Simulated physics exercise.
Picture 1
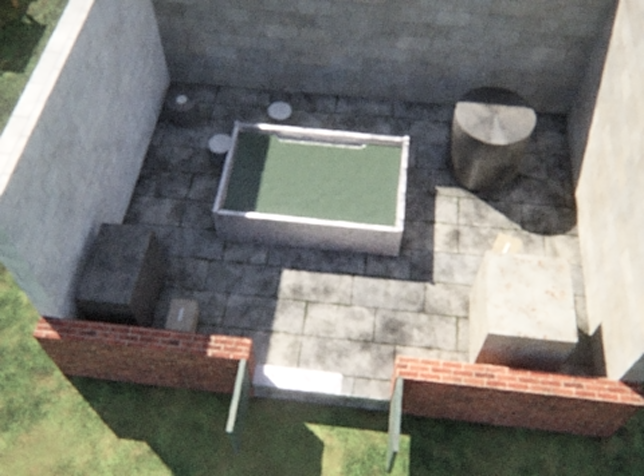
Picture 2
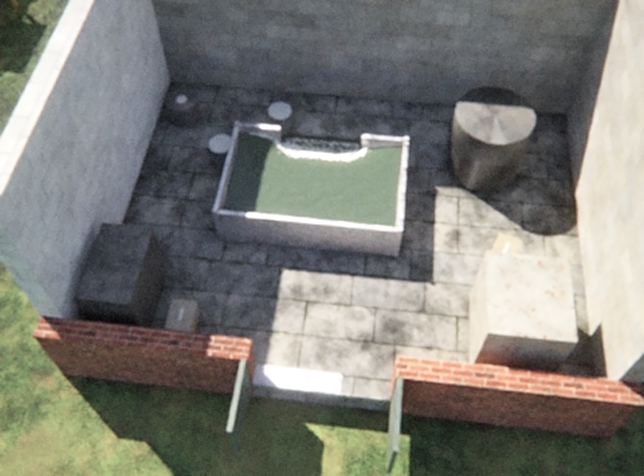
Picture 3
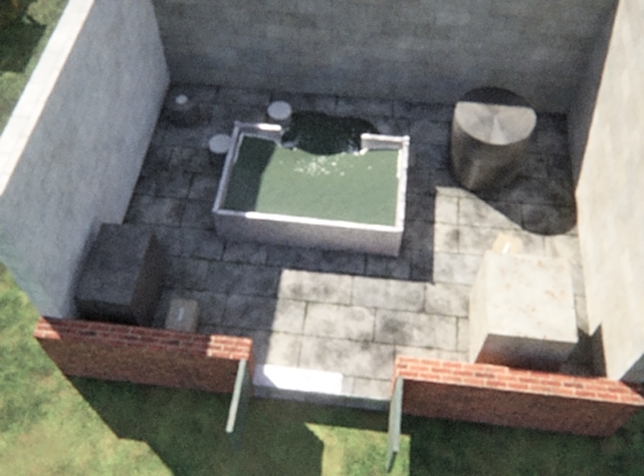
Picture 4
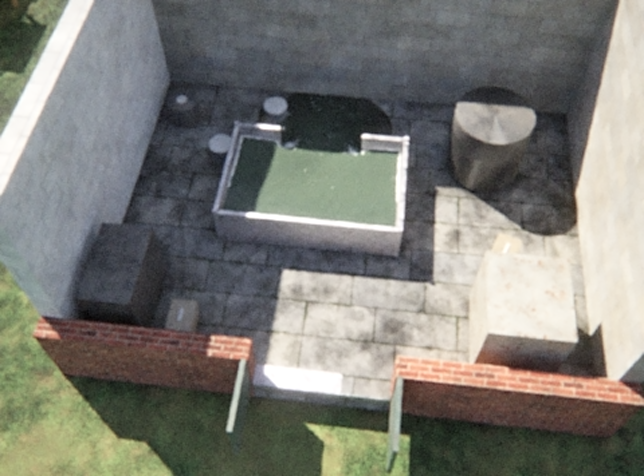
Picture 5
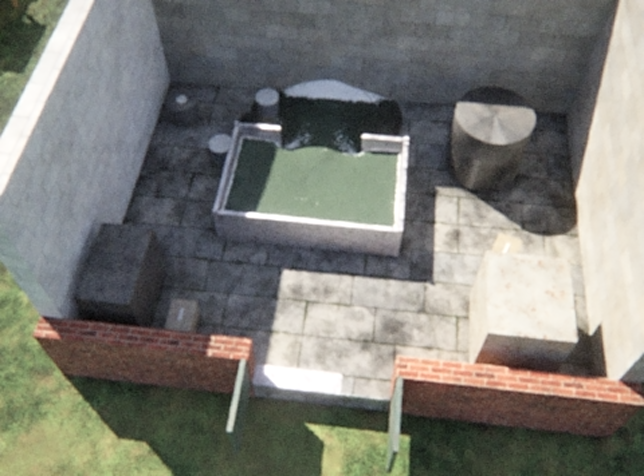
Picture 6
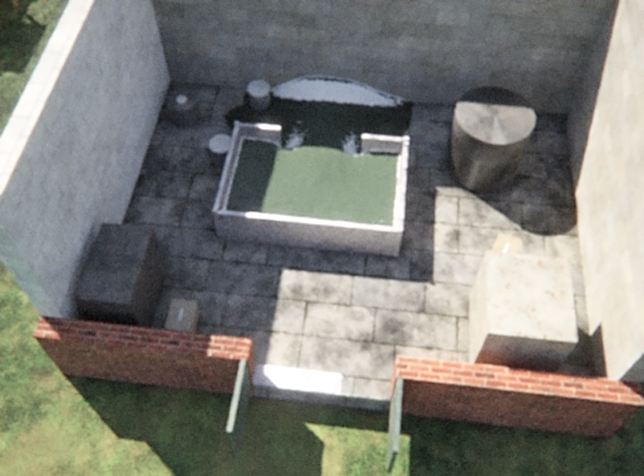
Walled yard from above, green water pouring through the back of a tank, spreading to the rear wall, shifting a pail.
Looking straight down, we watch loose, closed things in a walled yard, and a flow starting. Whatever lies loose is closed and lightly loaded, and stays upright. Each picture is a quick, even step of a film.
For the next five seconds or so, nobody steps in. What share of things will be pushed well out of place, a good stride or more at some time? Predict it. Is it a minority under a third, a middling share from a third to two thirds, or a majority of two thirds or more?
It sits mid-range.
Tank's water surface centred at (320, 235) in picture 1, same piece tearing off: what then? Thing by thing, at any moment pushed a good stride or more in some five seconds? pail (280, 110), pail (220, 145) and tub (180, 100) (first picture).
Lab note - in sequence: Displaced that much; less than that; displaced that much.
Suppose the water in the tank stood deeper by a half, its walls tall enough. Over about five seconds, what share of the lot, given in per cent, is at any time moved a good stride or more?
Roughly 100 %.
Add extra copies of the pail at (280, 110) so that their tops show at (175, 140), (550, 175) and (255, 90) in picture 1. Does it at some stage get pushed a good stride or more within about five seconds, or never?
So, in order, the copies go a long way, a long way, a long way.
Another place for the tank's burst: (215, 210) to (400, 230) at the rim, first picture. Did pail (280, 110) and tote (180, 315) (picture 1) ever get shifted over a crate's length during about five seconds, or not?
Fell short, went past that.
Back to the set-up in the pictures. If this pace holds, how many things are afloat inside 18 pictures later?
I count 1.
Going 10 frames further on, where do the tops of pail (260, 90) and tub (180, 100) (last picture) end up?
Roughly (166, 93), then (162, 130).
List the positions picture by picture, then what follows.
A pail at (280, 110), on the bottom; a pail at (221, 143) rests on the ground; 0 of 5 have shifted, in the first picture.
A pail at (280, 110) rests on the ground; a pail at (221, 143), on the bottom; 0 of 5 have shifted, in the second picture.
A pail at (280, 110) rests on the ground; a pail at (221, 143) rests on the ground; 0 of 5 have shifted, in the third picture.
A pail at (276, 105) rests on the ground, close to its start; a pail at (221, 143) rests on the ground; 1 of 5 have shifted, in the fourth picture.
A pail at (267, 97) rests on the ground, a stride from its start; a pail at (221, 143), on the bottom; 1 of 5 have shifted, in the fifth picture.
A pail at (259, 88), on the bottom, a stride from its start; a pail at (221, 143), on the bottom; 1 of 5 have shifted, in the sixth picture.
A moment on, 1 of 5 are well off their spots; 0 afloat.
Next, 2 of 5 are well off their spots; 1 afloat.
Later, 2 of 5 are well off their spots; 1 afloat.
In the end, 2 of 5 are well off their spots, and 2 have been at some point; 2 afloat.
